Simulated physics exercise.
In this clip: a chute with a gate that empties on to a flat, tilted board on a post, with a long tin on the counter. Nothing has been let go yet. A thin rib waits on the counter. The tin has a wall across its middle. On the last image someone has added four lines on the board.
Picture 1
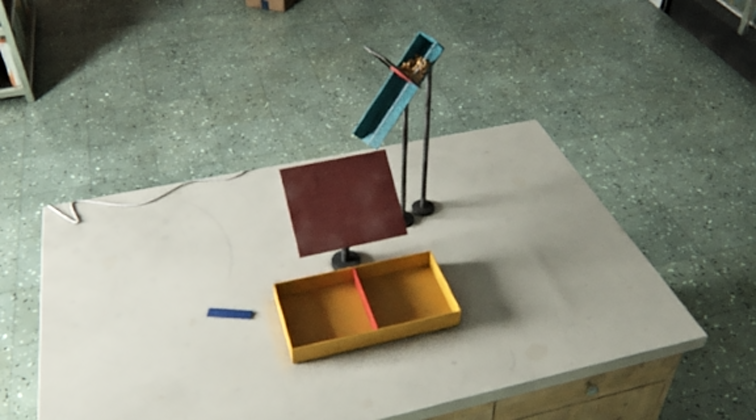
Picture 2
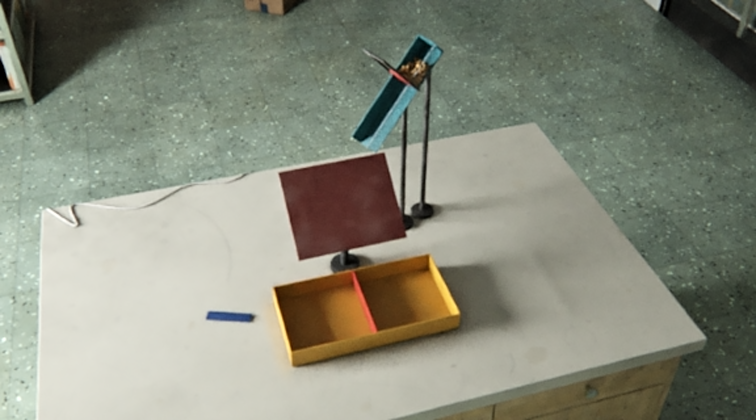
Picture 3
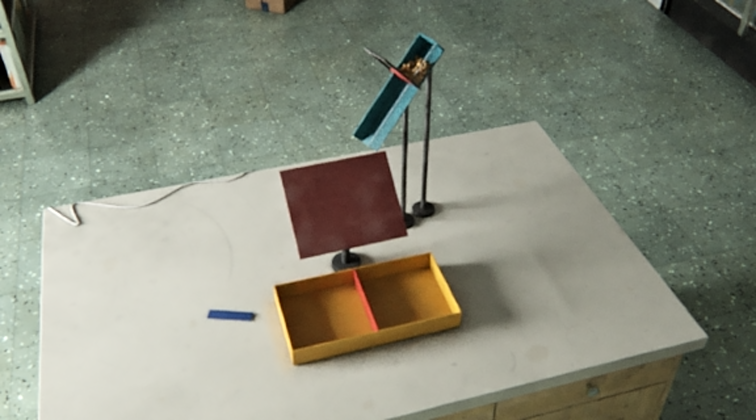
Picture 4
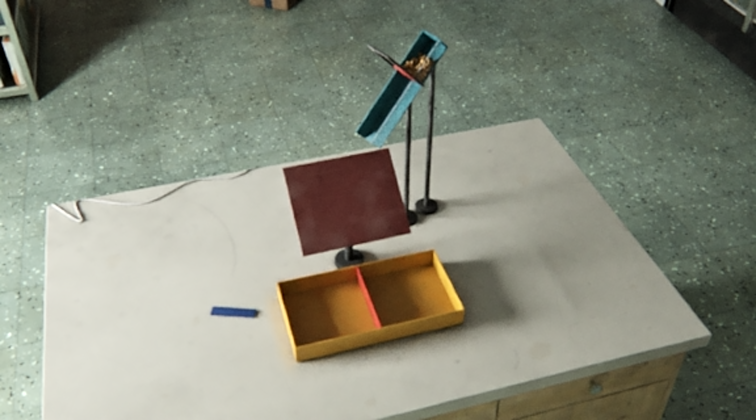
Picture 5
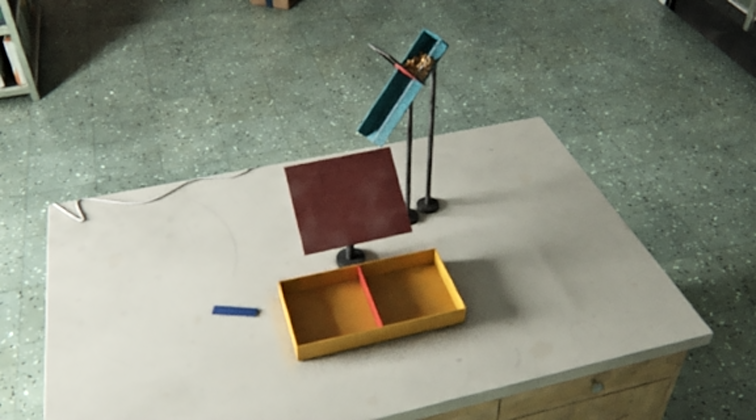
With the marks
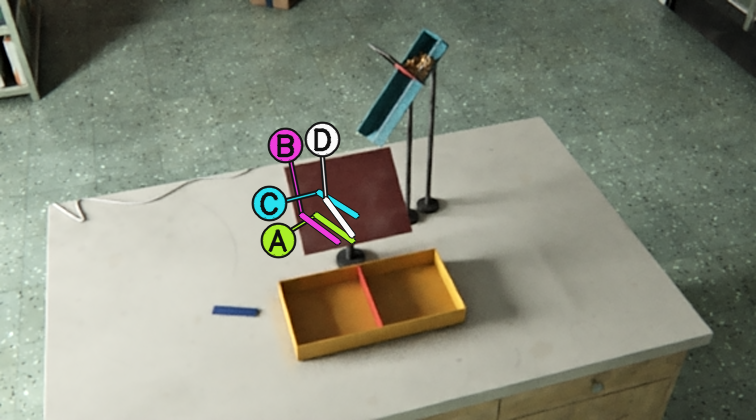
In this clip, a blue chute holding small round beads behind a closed gate stands above a tilted dark red board and a yellow tin with a red middle wall, while a blue rib lies nearby; nothing visibly moves except slight view shifts.
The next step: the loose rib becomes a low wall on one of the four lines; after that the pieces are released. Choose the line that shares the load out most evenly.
I would pick line B.
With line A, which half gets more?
Right.
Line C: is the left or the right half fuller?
More lands on the right.
On the marked copy, line A from (316, 215) to (352, 240); line B from (302, 215) to (337, 241); line C from (319, 192) to (356, 215); line D from (326, 199) to (352, 234).
If A is chosen, of what is caught, about a tenth in the left half, the larger part in the right.
If B is chosen, of what is caught, roughly half in the left half, roughly half in the right.
If C is chosen, of what is caught, about a tenth in the left half, almost all in the right.
If D is chosen, of what is caught, roughly a quarter in the left half, the larger part in the right.
